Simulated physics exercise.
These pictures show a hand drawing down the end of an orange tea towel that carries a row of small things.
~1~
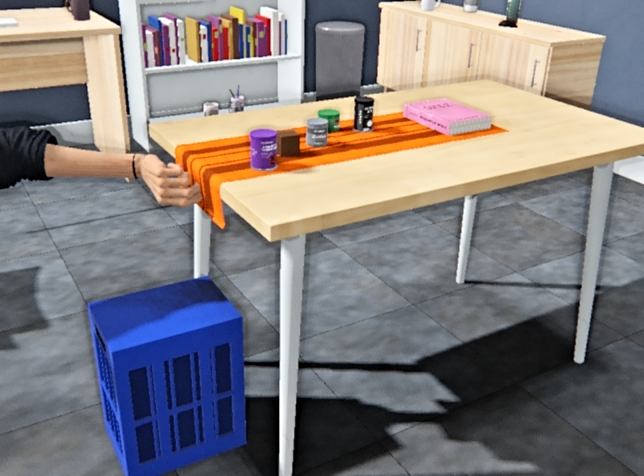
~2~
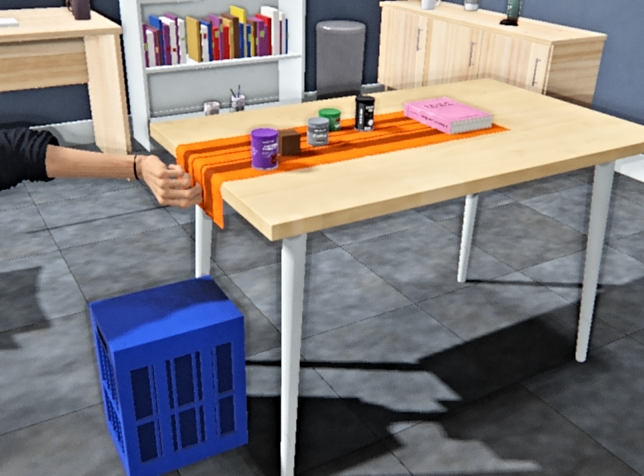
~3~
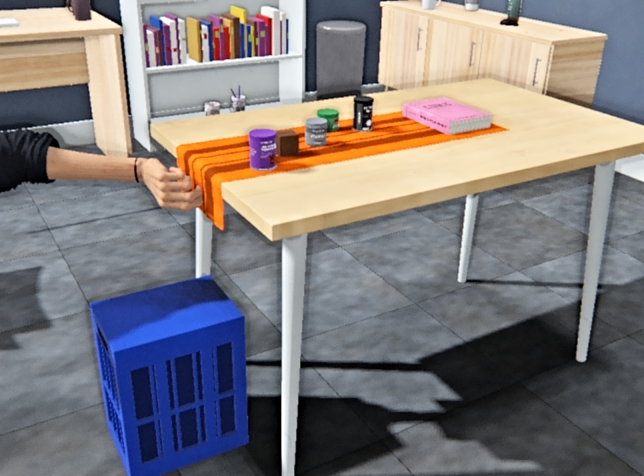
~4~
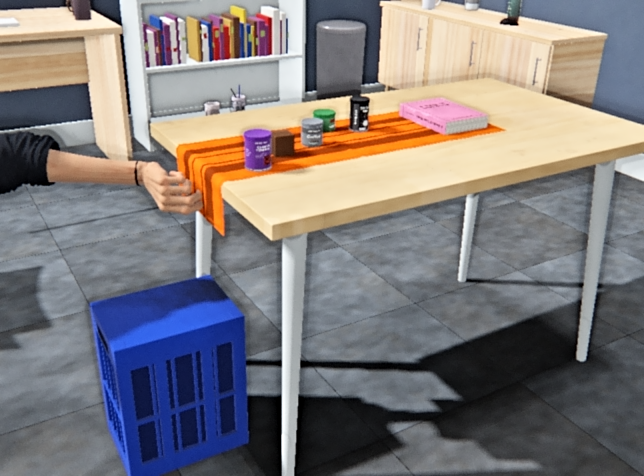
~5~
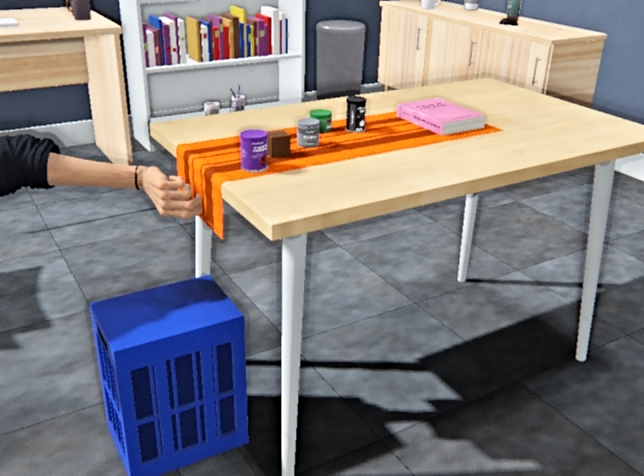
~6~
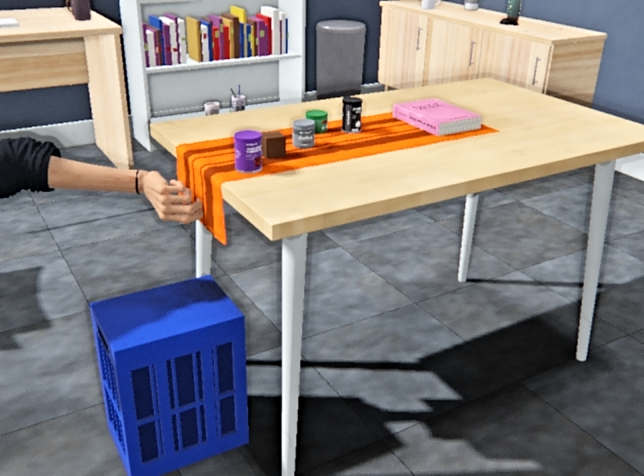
In this clip, a hand at the left pulls the hanging end of an orange cloth slightly downward, and the purple can, brown cube, grey, green and black containers and pink book on it shift slightly left along the wooden table.
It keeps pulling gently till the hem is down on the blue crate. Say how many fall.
It carries off two.
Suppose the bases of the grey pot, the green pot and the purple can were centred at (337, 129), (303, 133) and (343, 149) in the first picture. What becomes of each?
The grey pot holds on; the green pot does not fall; the purple can does not fall.
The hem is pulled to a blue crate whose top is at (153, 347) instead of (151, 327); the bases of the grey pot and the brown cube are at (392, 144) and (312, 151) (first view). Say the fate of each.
The grey pot keeps its place on top, the brown cube comes down.
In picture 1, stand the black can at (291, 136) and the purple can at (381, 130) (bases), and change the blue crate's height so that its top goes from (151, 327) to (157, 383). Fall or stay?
The black can falls, the purple can holds on.
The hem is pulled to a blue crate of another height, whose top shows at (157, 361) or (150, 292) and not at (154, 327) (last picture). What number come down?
Then 3 and 1.
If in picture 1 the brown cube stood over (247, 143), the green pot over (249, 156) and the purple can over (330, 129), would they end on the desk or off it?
The brown cube drops off, the green pot drops off, the purple can survives.
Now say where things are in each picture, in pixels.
In the first picture, hem (224, 229); purple can (263, 133); brown cube (287, 133); grey pot (317, 121); green pot (329, 112); black can (364, 99); top of the crate (151, 327).
In the second picture, hem (224, 229); purple can (264, 132).
In the third picture, hem (224, 230); brown cube (286, 132).
In the fourth picture, hem (224, 235); grey pot (312, 121); top of the crate (154, 326).
In the fifth picture, hem (223, 239); green pot (321, 112).
In the sixth picture, hem (226, 245); purple can (248, 134); brown cube (273, 134); grey pot (304, 122); green pot (316, 113); black can (353, 99).
Early on, hem near (202, 263); purple can gone.
Midway, hem on the crate; purple can and brown cube gone.
Finally, hem on the crate; purple can and brown cube gone. The answer is two.
